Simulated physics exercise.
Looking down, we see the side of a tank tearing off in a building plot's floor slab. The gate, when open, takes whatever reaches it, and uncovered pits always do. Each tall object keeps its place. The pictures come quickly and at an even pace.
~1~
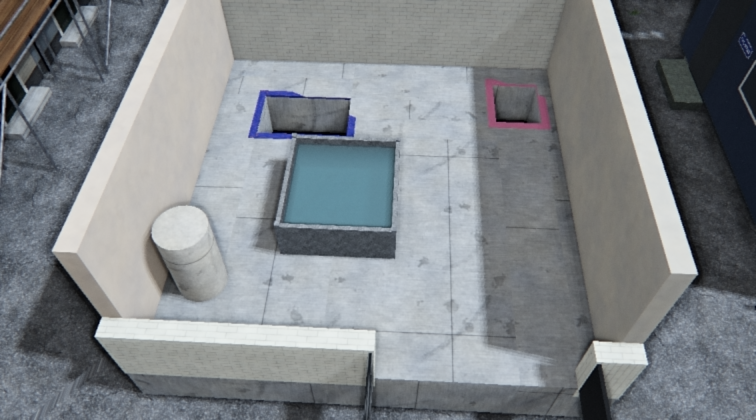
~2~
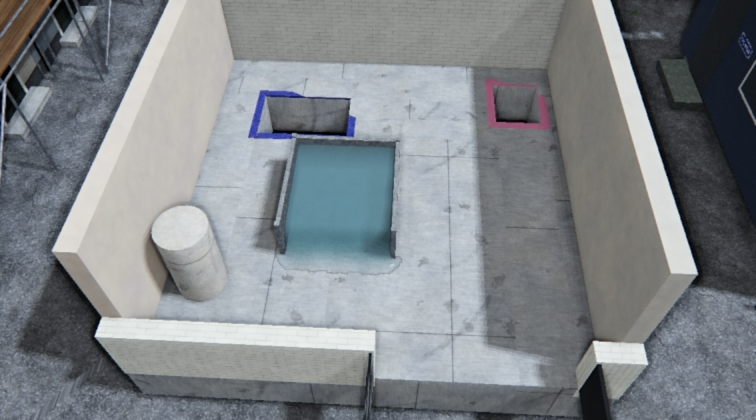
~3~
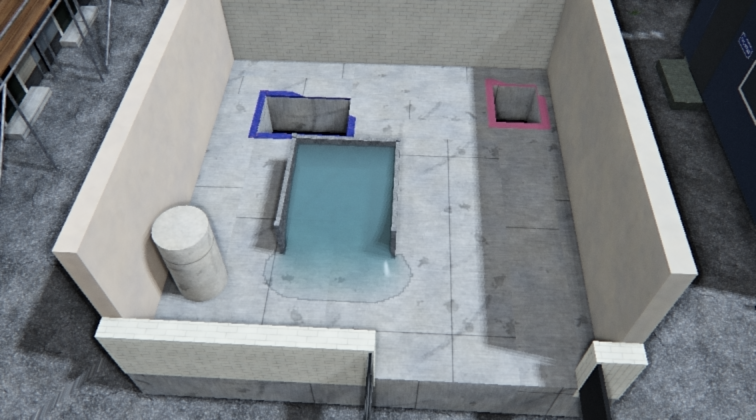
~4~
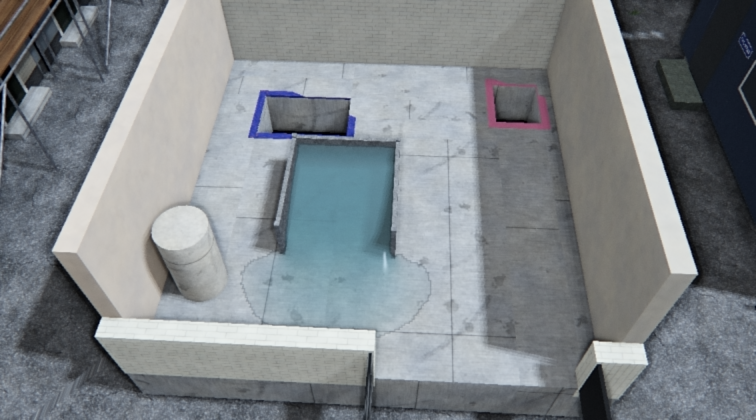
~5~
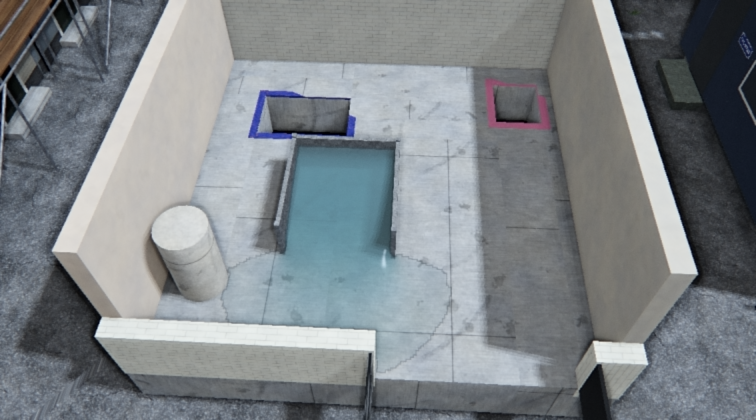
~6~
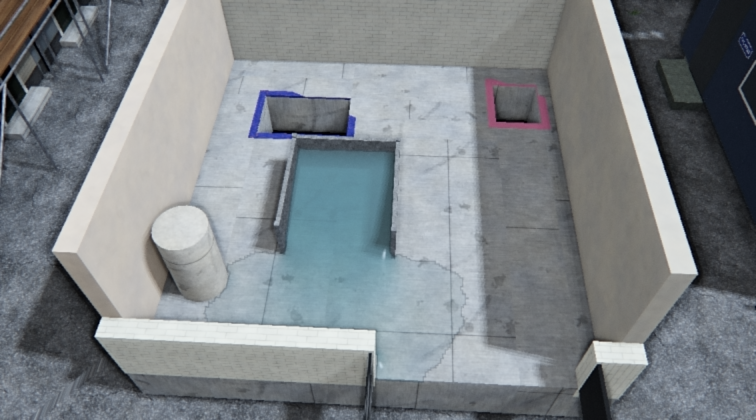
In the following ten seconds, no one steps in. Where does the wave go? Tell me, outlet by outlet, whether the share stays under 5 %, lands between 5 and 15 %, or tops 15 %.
I'd say the gate drains a lot - upwards of fifteen per cent. I'd say the blue pit drains a fair bit - five to fifteen per cent. I'd say the pink pit drains very little - not reaching five per cent.
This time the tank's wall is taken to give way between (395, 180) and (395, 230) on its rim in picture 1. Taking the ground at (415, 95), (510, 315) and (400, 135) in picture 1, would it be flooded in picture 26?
Result, in sequence: Untouched by the flood; inundated; untouched by the flood.
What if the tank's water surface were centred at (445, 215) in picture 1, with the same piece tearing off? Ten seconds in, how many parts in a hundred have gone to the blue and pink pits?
I'd guess blue takes near 0 % and pink near 0 %.
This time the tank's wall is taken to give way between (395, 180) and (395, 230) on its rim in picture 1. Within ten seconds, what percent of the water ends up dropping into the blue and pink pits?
Roughly, in per cent: Blue 2, pink 15.
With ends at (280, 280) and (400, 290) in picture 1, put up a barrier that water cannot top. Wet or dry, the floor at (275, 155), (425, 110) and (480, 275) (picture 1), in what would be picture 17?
Spared; spared; swamped.
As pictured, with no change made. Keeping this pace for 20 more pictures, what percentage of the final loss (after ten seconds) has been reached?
Close to 45 per cent, I'd say.
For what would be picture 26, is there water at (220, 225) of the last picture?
That place: Swamped.
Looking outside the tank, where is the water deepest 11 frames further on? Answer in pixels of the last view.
(146, 348).
A moment on, water covers 20 % of the floor; the gate 4 %, the blue pit 0 %, the pink pit 0 %.
Next, water covers 25 % of the floor; the gate 13 %, the blue pit 0 %, the pink pit 0 %.
Then, water covers 45 % of the floor; the gate 22 %, the blue pit 1 %, the pink pit 0 %.
Later, water covers 55 % of the floor; the gate 30 %, the blue pit 7 %, the pink pit 0 %.
In the end, water covers 65 % of the floor; the gate 39 %, the blue pit 13 %, the pink pit 0 %.
